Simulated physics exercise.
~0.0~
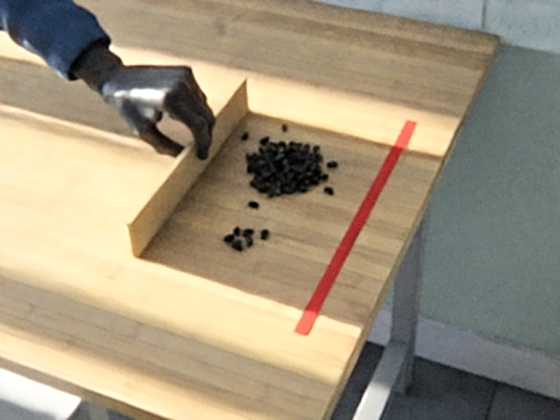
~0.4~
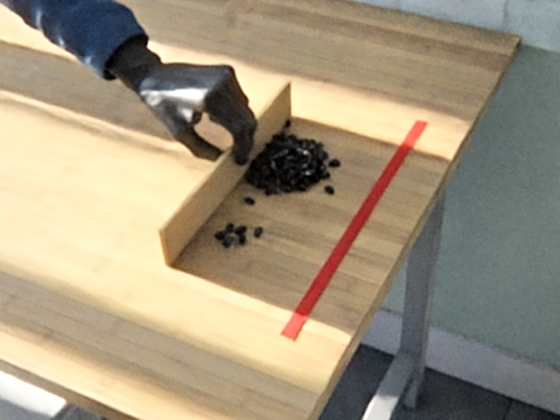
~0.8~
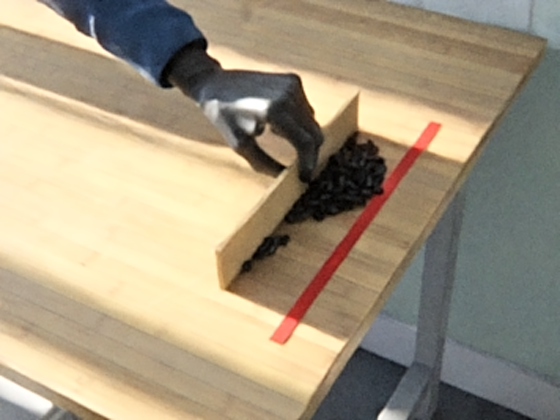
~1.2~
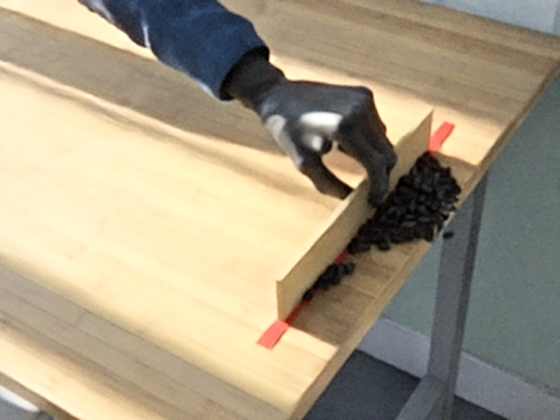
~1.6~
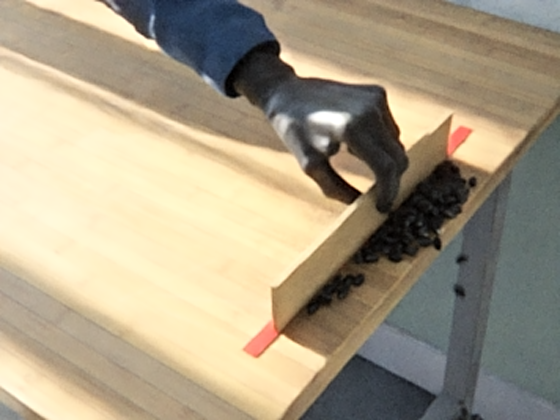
On a pale wooden table crossed by bands of sunlight, a dark-gloved hand holds a thin upright card behind two piles of small black pieces, one large and one small. The hand pushes the card to the right, closing in on the piles. It gathers both against its face and shoves them toward a strip of red tape near the edge. The card stops at the tape, with the pieces pushed beyond it. The small front pile stays on the table, while part of the larger back pile goes over the edge, a few pieces dropping.
